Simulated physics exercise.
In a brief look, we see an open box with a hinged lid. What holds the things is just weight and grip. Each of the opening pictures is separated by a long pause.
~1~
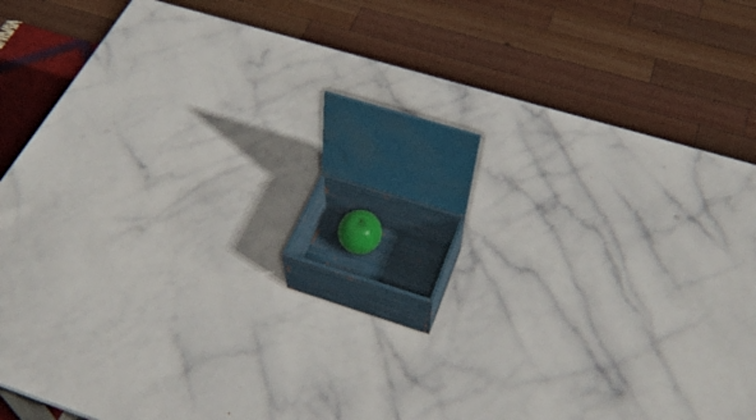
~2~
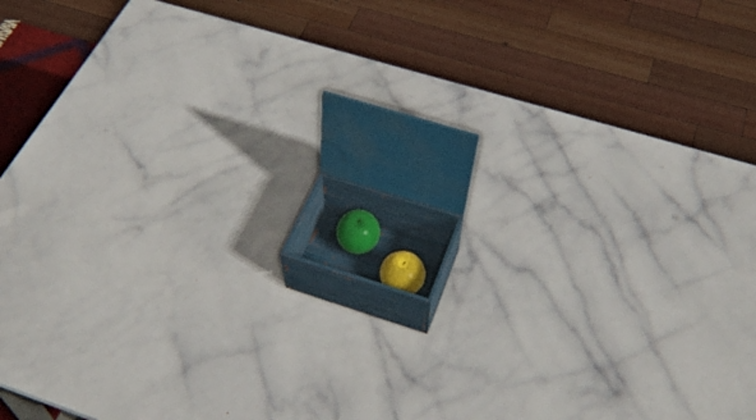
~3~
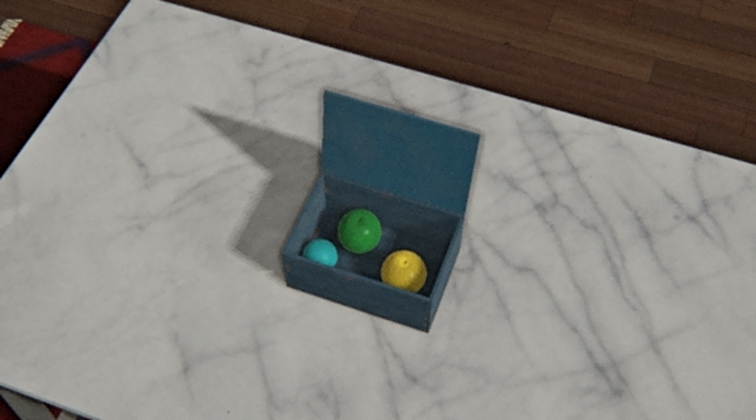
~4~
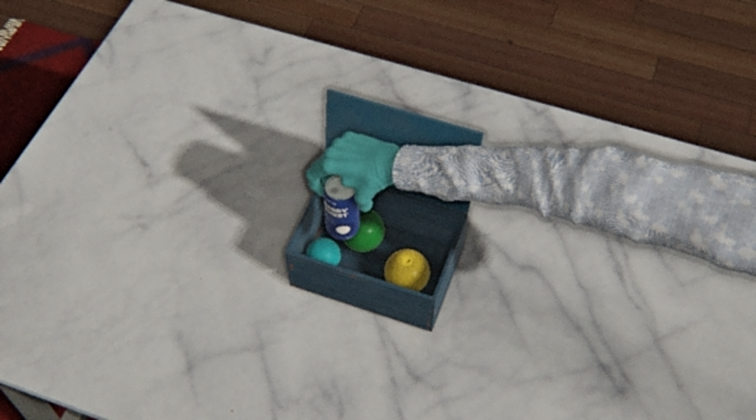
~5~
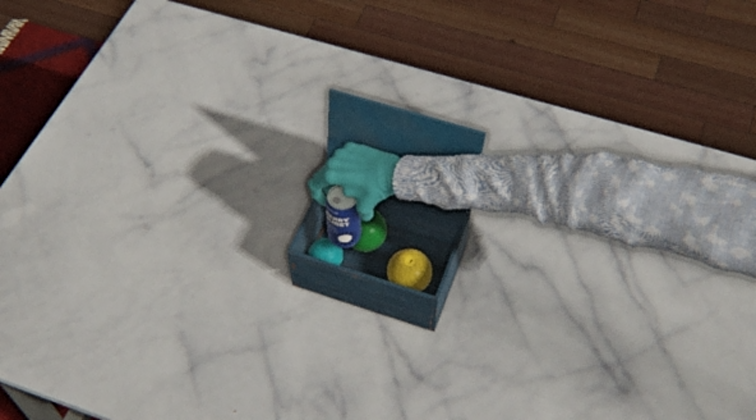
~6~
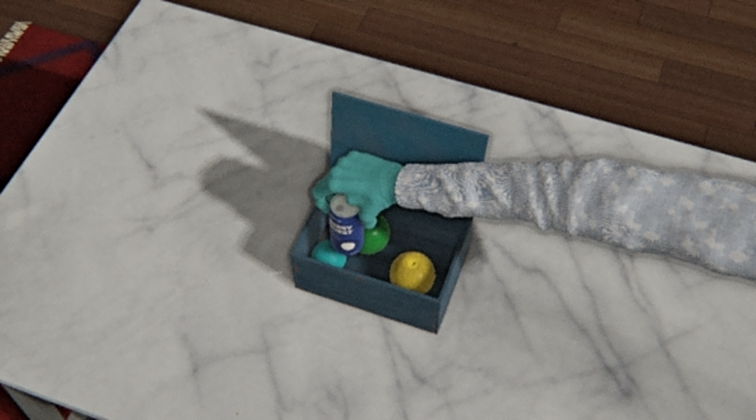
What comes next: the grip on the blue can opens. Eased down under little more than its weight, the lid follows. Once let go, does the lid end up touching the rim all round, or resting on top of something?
The lid ends up touching the rim all round.
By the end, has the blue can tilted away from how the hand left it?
Simply put, the blue can gets tilted.
Then, 0.70 s past the last view, blue can on its side near (393, 257); yellow apple displaced a little; turquoise lemon displaced a little.
Then, 1.70 s past the last view, lid 44° above the rim; blue can on its side near (394, 254); green apple displaced a little; yellow apple displaced a little.
Finally, lid shut; down or leaning hard in the box, blue can; the other 3 still in place. Final places as the last picture's camera would see them, blue can near (393, 254).
